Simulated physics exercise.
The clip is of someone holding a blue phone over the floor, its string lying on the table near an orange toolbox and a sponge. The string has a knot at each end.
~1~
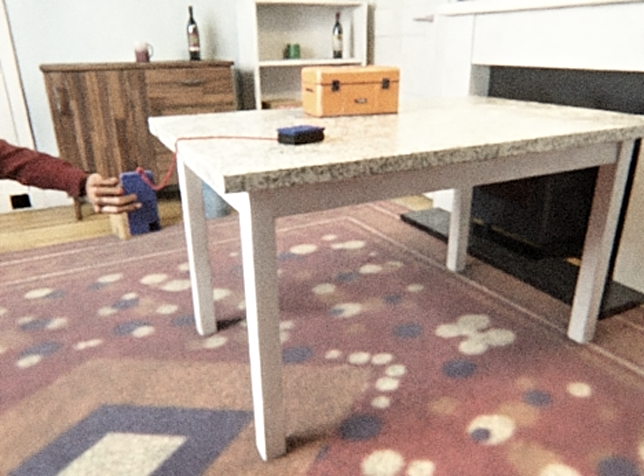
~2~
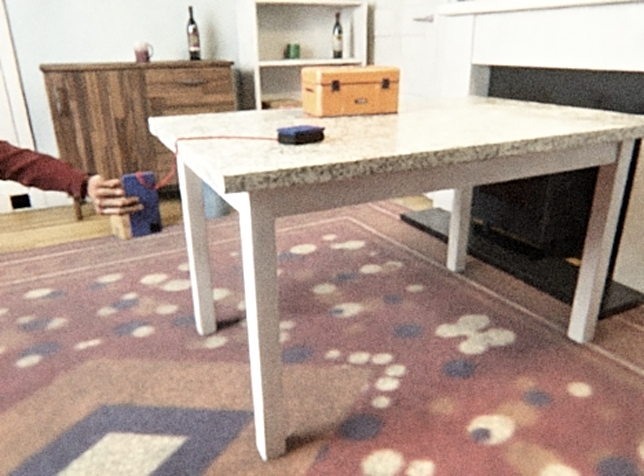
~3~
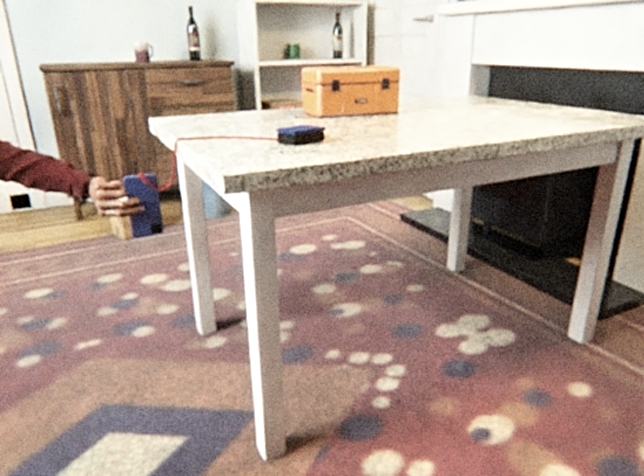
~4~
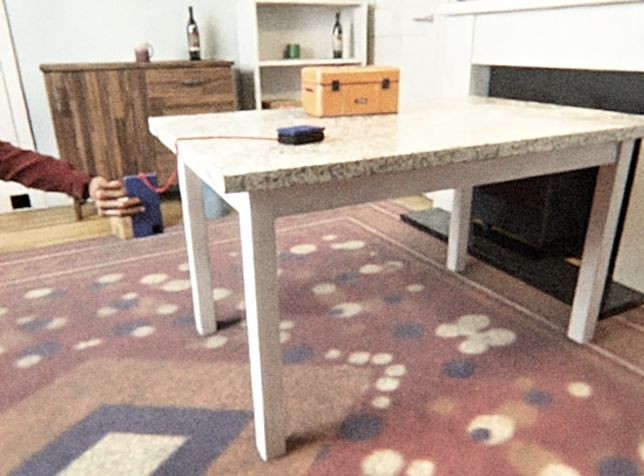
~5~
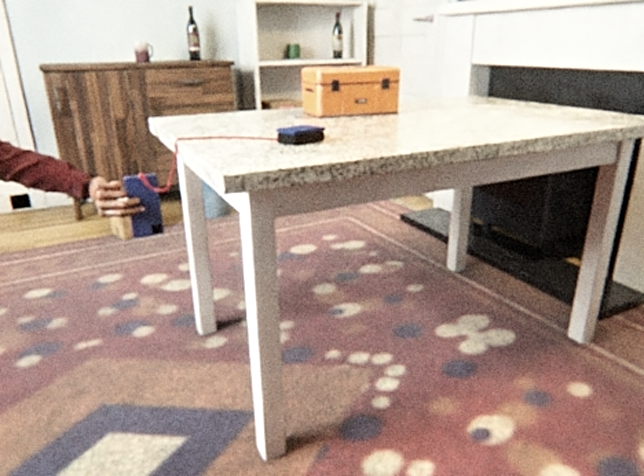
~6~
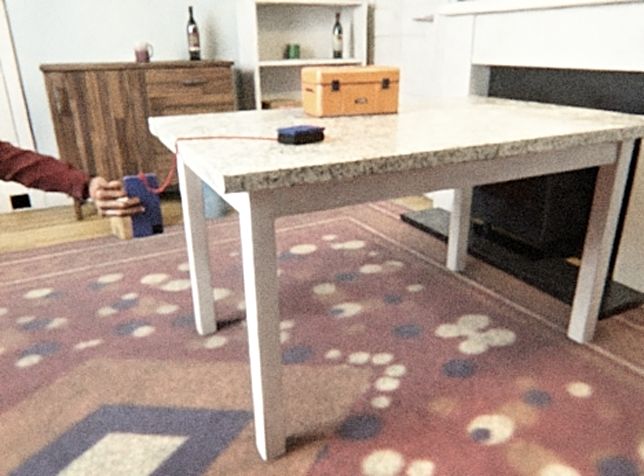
Beside a pale table with an orange box, a hand holds a blue object almost still.
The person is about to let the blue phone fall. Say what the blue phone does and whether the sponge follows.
As it turns out, the blue phone lands on the floor; the sponge follows it down.
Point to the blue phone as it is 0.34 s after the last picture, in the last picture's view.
Around (170, 328).
Then, 0.34 s later than the last view, phone above the floor near (170, 327); toolbox as before; sponge tugged along near (213, 136).
Then, 0.62 s later than the last view, phone on the floor near (209, 410); toolbox as before; sponge down on the floor.
Finally, phone on the floor near (209, 410); toolbox as before; sponge down on the floor. The blue phone drops all the way and the sponge is dragged off.
